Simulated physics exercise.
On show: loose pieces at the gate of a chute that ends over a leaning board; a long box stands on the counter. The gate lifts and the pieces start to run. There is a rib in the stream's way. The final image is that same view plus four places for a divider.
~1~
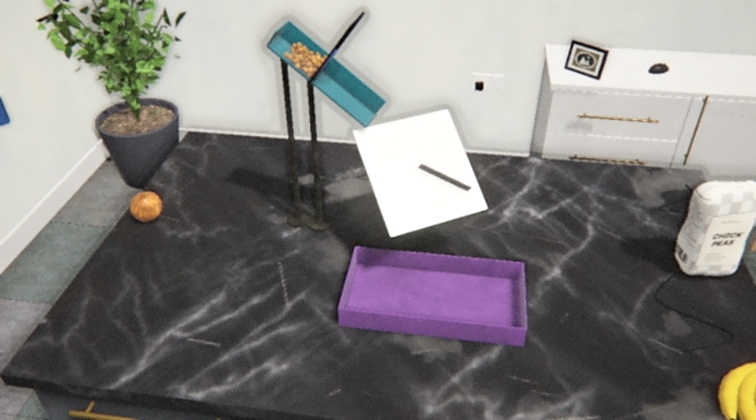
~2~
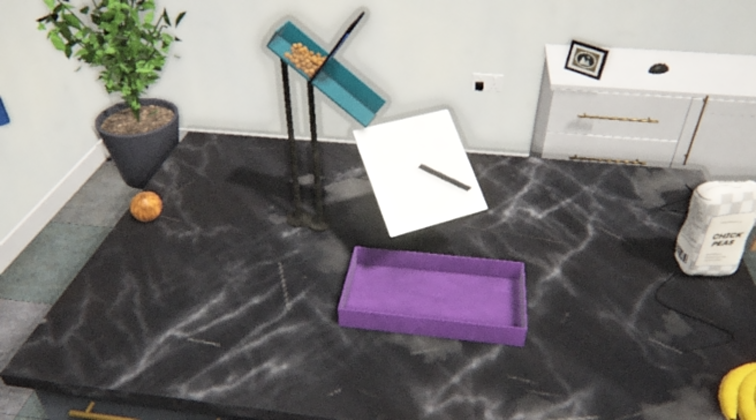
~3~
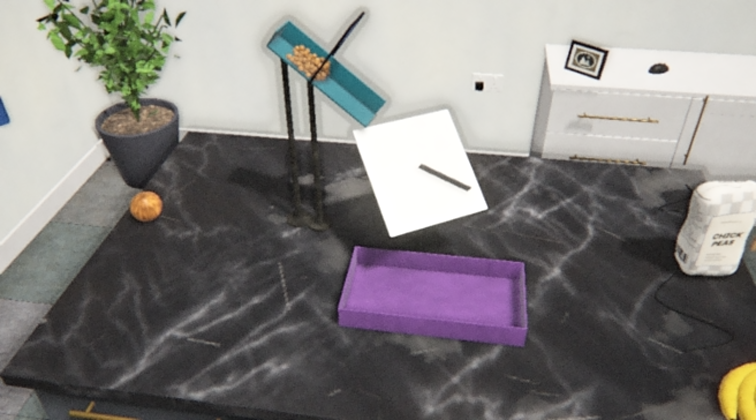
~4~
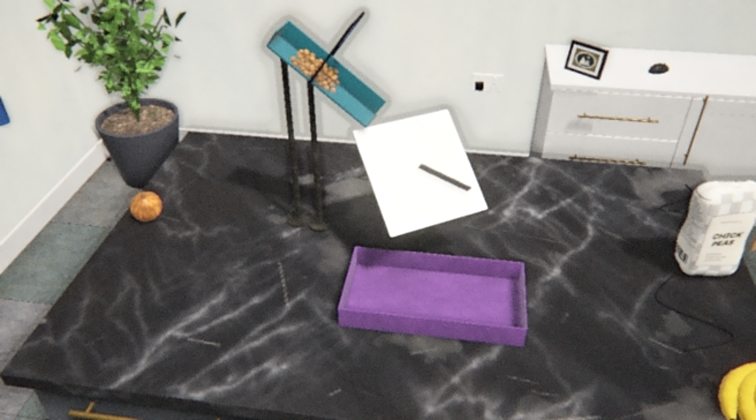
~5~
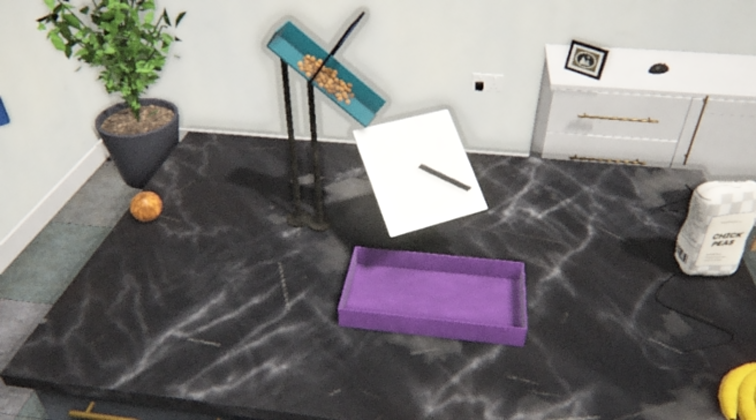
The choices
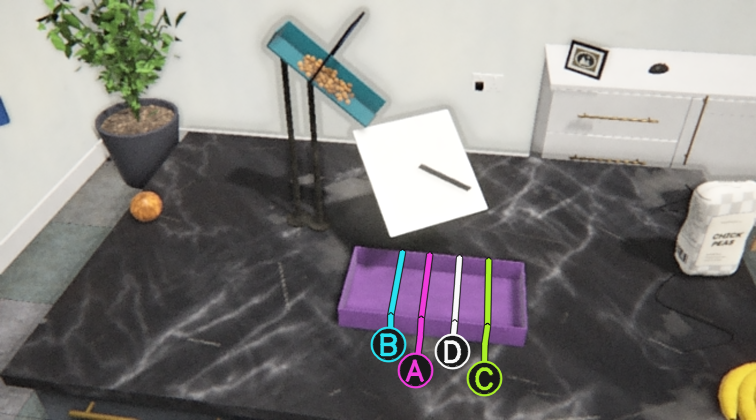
On a dark marble counter, roasted chickpeas slide down a raised teal chute toward the right.
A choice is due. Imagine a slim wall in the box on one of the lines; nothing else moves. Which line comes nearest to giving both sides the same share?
Line D.
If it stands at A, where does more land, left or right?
More lands on the right.
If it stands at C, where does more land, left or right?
Left.
On the marked copy, line A crosses the front rim at (421, 318); line B crosses the front rim at (390, 314); line C crosses the front rim at (487, 325); line D crosses the front rim at (454, 321).
With A, of what is caught, about a tenth on the left of the divider, the larger part on the right.
With B, of what is caught, not one piece on the left of the divider, every piece on the right.
With C, of what is caught, every piece on the left of the divider, not one piece on the right.
With D, of what is caught, roughly two thirds on the left of the divider, roughly a third on the right.
